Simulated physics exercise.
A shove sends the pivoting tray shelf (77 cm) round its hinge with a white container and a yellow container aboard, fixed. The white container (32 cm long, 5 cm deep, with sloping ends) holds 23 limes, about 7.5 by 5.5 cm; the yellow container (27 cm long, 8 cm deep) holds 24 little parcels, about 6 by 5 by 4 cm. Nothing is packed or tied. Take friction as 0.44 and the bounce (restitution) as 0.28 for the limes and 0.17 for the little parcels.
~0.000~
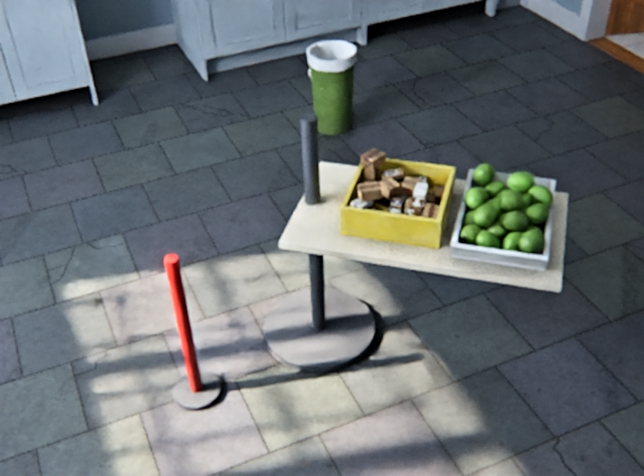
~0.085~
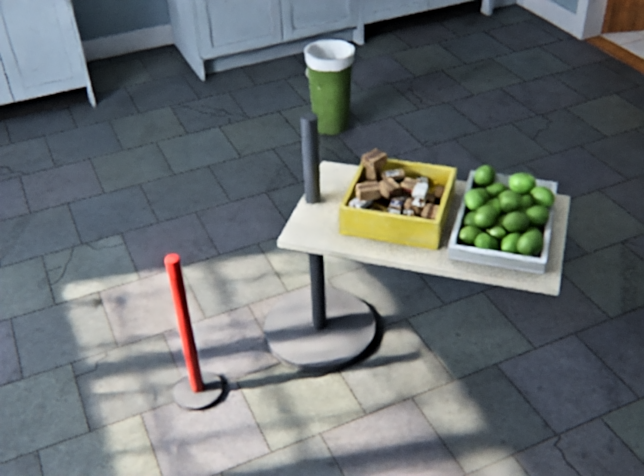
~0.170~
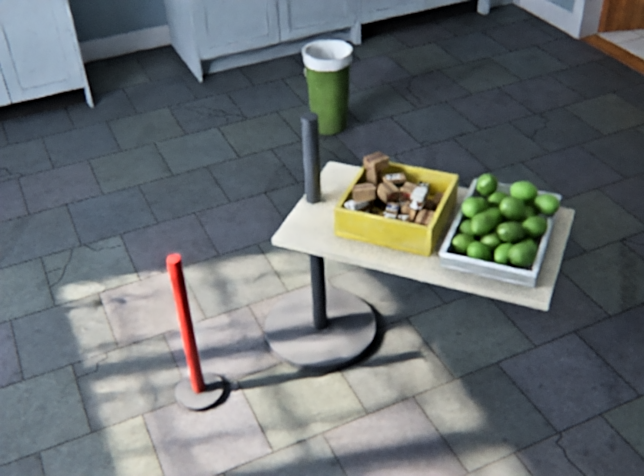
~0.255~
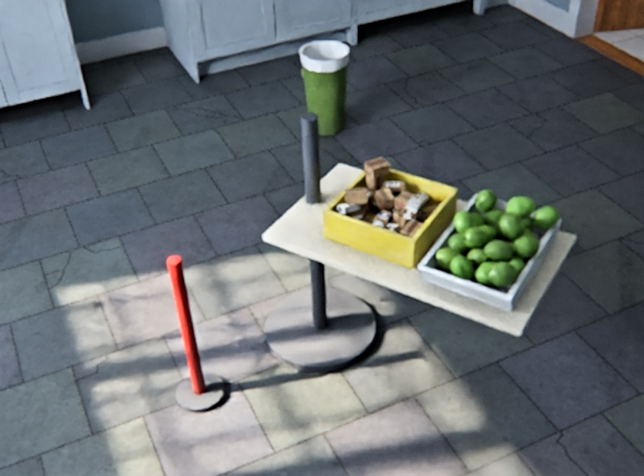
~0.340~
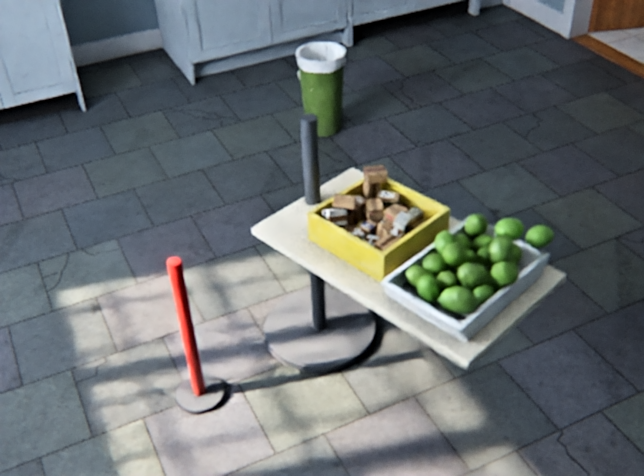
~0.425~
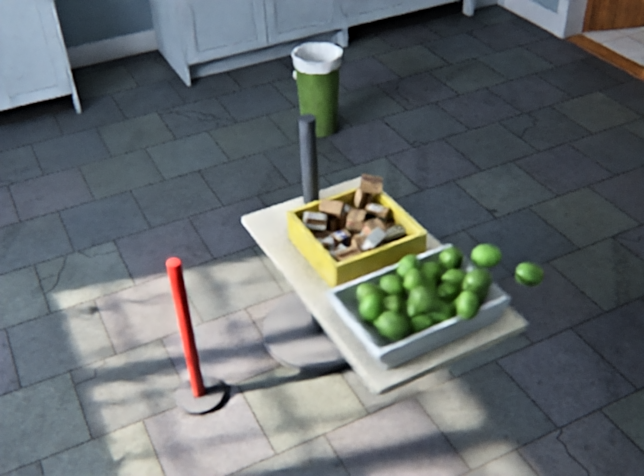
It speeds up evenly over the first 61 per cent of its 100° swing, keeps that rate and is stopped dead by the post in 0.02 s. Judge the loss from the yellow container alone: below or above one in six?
The yellow container loses fewer than one in six of its little parcels.
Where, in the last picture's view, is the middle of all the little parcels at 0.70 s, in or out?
Around (264, 242).
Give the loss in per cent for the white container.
Lost: White container 50 per cent.
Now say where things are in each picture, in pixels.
In the first picture (each is followed by its nearest rim corner in this view; the camera moves round a little), yellow container, (436, 220); white container, (546, 256); turned through 0°; none out.
In the second picture, yellow container, (434, 221); white container, (544, 259); turned through 2°.
In the third picture, yellow container, (427, 228); white container, (534, 272); turned through 8°.
In the fourth picture, yellow container, (411, 239); white container, (510, 296); turned through 17°.
In the fifth picture, yellow container, (381, 253); white container, (462, 325); turned through 31°.
In the sixth picture, yellow container, (335, 264); white container, (380, 352); turned through 48°; 2 out, the lowest lime at (529, 275).
After 0.62 s, the shelf hits the red post.
After 0.70 s, white container 16 in, 7 out and yellow container 23 in, 1 out.
After 0.82 s, white container 12 in, 11 out and yellow container 23 in, 1 out.
After 1.04 s, white container 12 in, 11 out and yellow container 23 in, 1 out.
When it is over (at 1.47 s), white container 12 in, 11 out and yellow container 23 in, 1 out. Asked share, 1 of 24, 4 per cent.
